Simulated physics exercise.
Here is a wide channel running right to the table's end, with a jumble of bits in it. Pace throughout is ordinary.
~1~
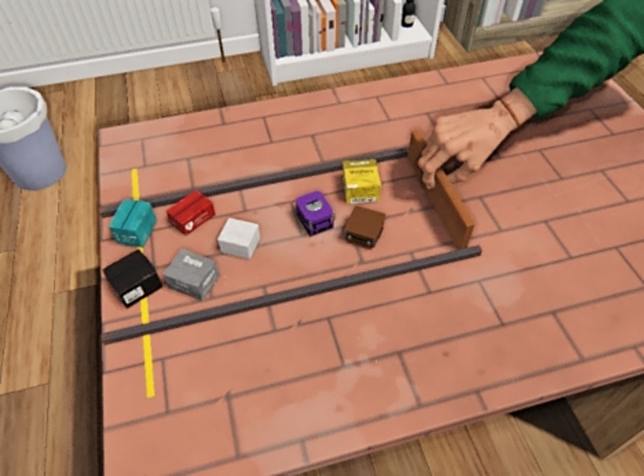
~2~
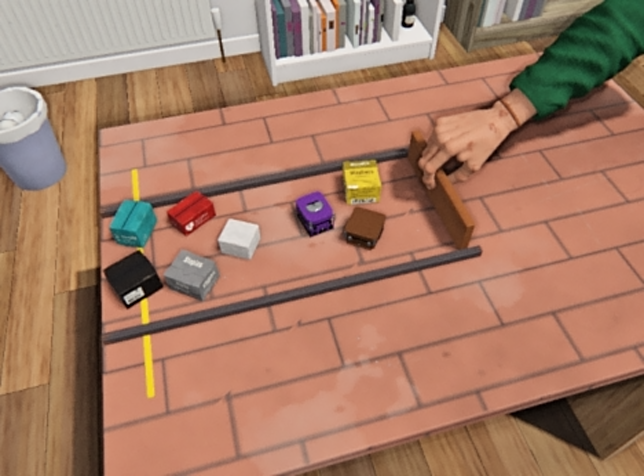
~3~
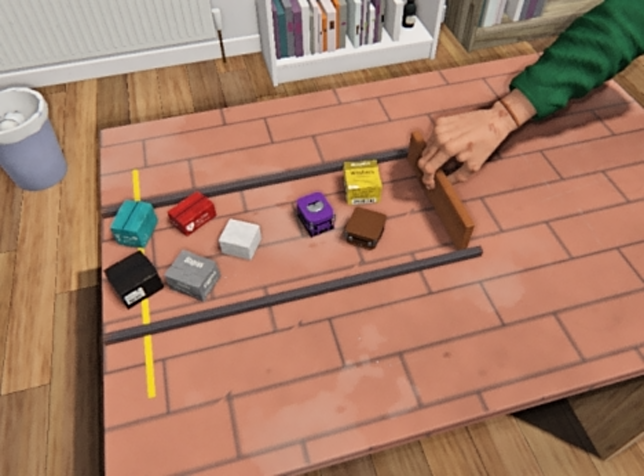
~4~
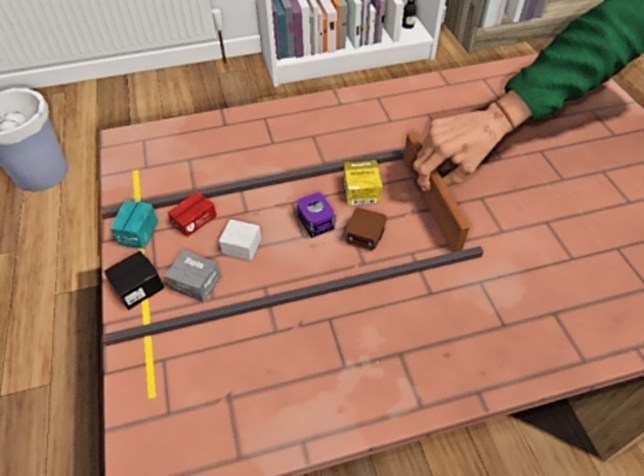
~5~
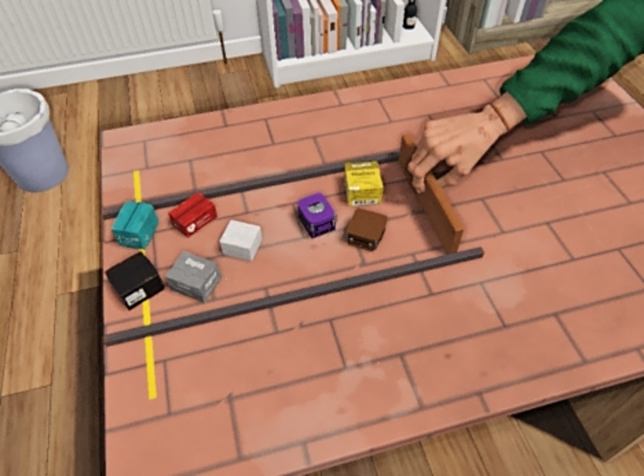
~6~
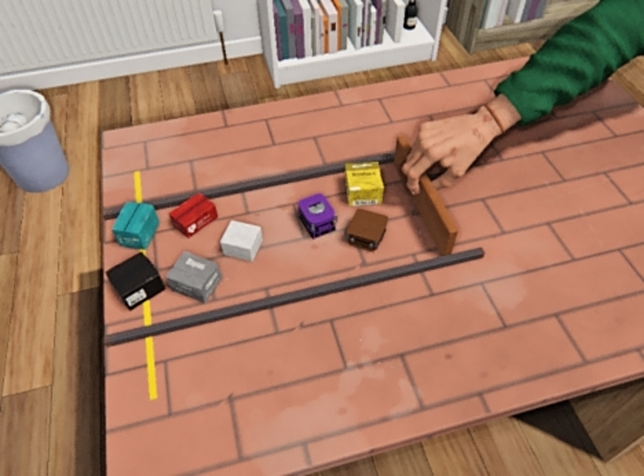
A hand in a green sleeve grips an upright brown board at the right of a brick-patterned tabletop, seen from above at an angle, with a bin and bookshelf behind. Between two dark rails lie yellow, brown, purple, white, red, grey, turquoise and black boxes, the last two at the left by yellow tape. The hand slides the board slightly left, while the boxes and view stay almost still.
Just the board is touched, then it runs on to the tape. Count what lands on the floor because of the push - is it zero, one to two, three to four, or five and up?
The count is five and up.
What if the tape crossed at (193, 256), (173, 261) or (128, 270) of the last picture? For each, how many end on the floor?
Respectively, 1, 2 and 5.
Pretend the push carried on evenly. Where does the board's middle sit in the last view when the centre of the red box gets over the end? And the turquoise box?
Near (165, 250) and (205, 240).
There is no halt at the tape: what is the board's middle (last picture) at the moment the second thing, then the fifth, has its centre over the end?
At (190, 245) for the second, at (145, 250) for the fifth.
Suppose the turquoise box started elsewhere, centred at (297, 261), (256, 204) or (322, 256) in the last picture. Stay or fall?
In the given order it drops away, drops away and drops away.
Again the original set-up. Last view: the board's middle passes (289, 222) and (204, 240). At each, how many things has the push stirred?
At the first place 4, at the second 8.
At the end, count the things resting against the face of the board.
The answer is 3.
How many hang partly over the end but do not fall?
Result: 1.
Soon after, none off yet; black box at rest near (136, 281); turquoise box at rest near (136, 226); grey box at rest near (195, 277).
Then, none off yet; black box moved about its own width near (100, 282); turquoise box tipped well over near (84, 252); grey box moved well along near (130, 302).
At rest, the number that fall off is five or more; fallen, white block, red box, grey box, turquoise box and black box.
